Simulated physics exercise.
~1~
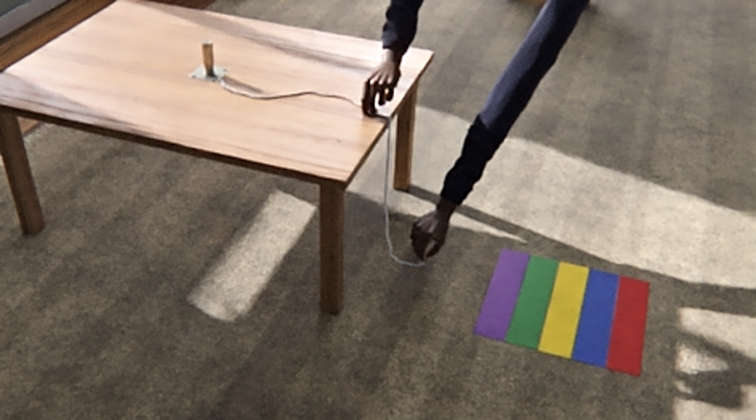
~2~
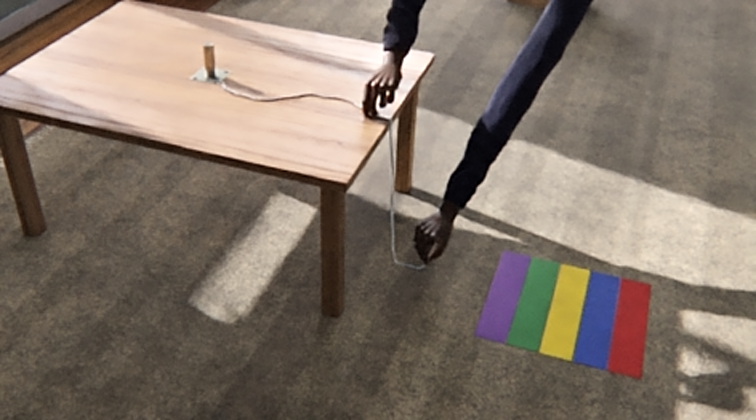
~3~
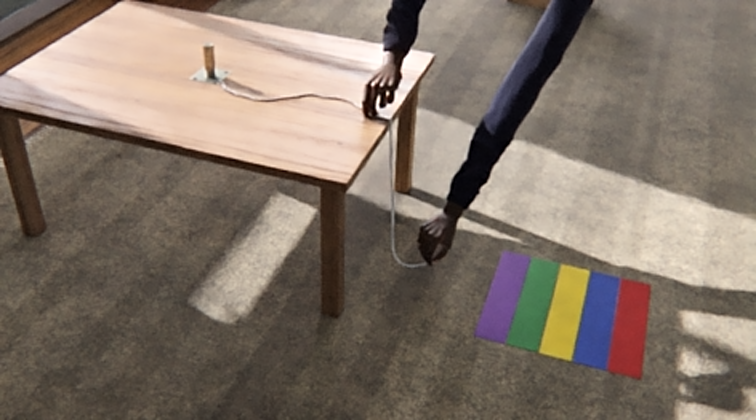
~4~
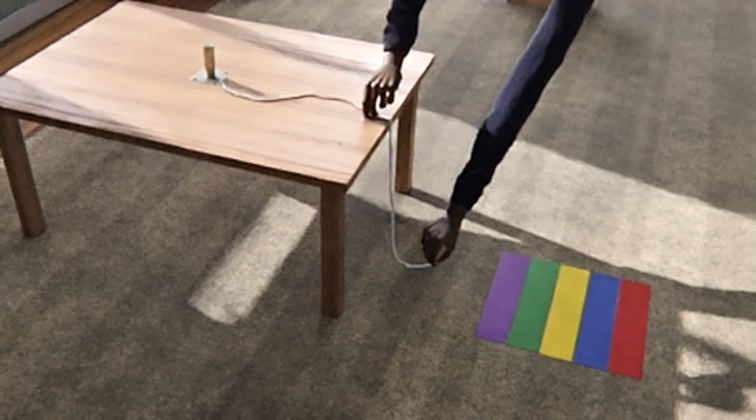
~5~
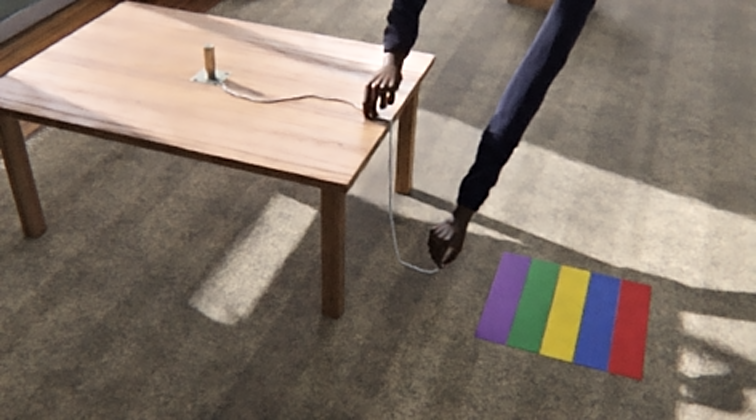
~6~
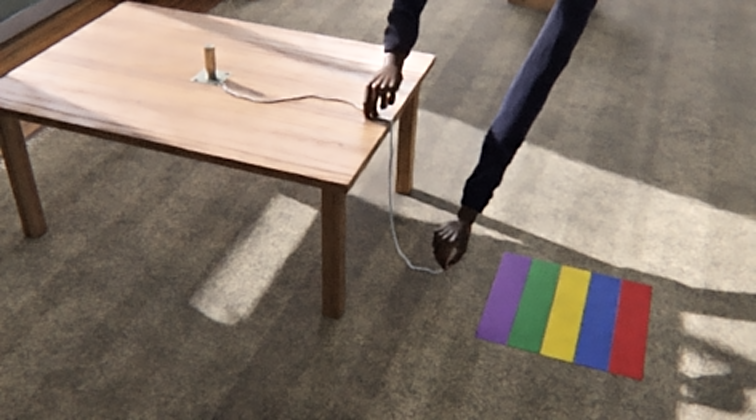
A wooden table stands on a brownish-grey carpet crossed by patches of sunlight, seen from above at an angle. A pale shoelace runs from a small upright peg across the tabletop to fingers at the right edge, then hangs down to another hand near the floor, left of purple, green, yellow, blue and red stripes. The lower hand moves slightly right, drawing the lace's end along, while the upper hand stays still.
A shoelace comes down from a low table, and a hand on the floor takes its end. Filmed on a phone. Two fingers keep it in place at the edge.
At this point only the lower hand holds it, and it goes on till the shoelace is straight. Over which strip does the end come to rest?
Over the yellow strip.
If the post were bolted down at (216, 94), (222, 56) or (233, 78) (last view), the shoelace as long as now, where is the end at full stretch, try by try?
Try by try: (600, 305), (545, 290) and (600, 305).
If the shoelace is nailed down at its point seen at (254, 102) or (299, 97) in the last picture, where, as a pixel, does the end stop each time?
The two answers, in sequence: (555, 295) and (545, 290).
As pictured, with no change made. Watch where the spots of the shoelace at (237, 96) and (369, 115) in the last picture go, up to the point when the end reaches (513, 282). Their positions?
Roughly (262, 85) for the first and (394, 129) for the second.
Early on, end near (513, 282); over purple.
Midway, end near (551, 292); over green.
At the end of the slack, end near (573, 297); over yellow. It halts on the yellow strip.
